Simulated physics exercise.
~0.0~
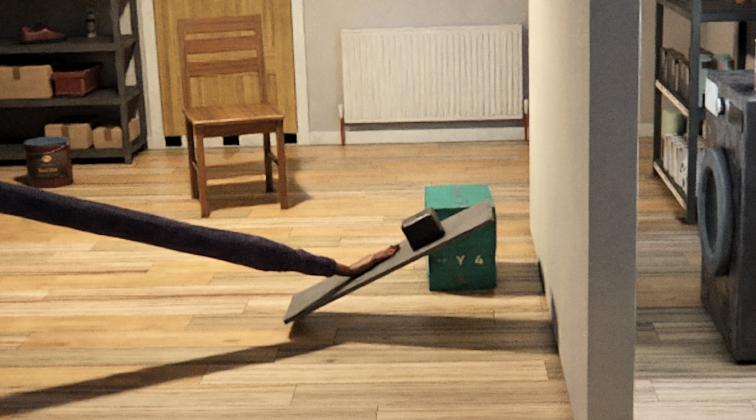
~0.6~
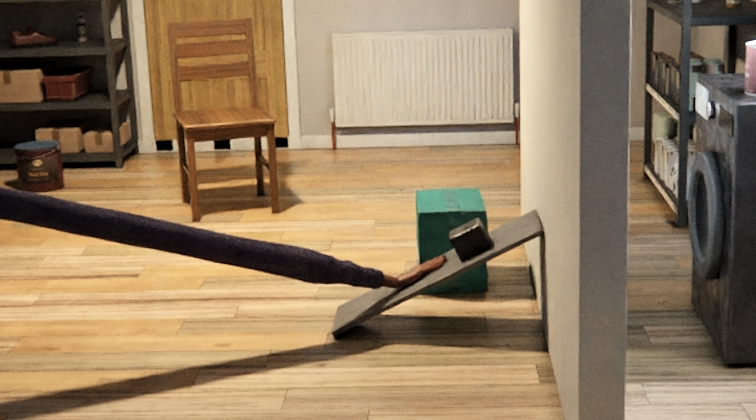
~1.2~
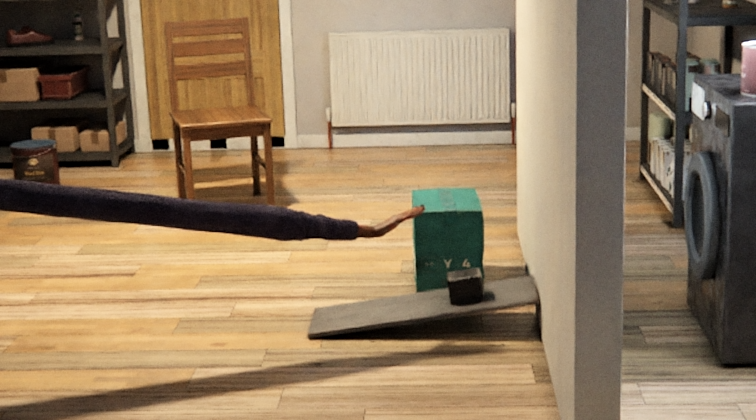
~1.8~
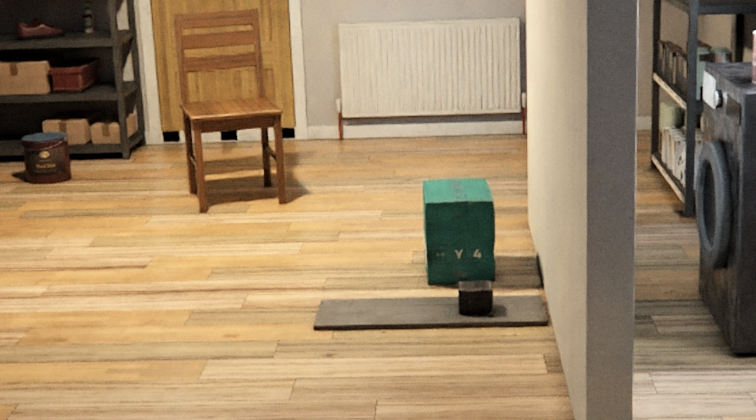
An arm leans a grey board against the wall, lets go, and it slips flat.
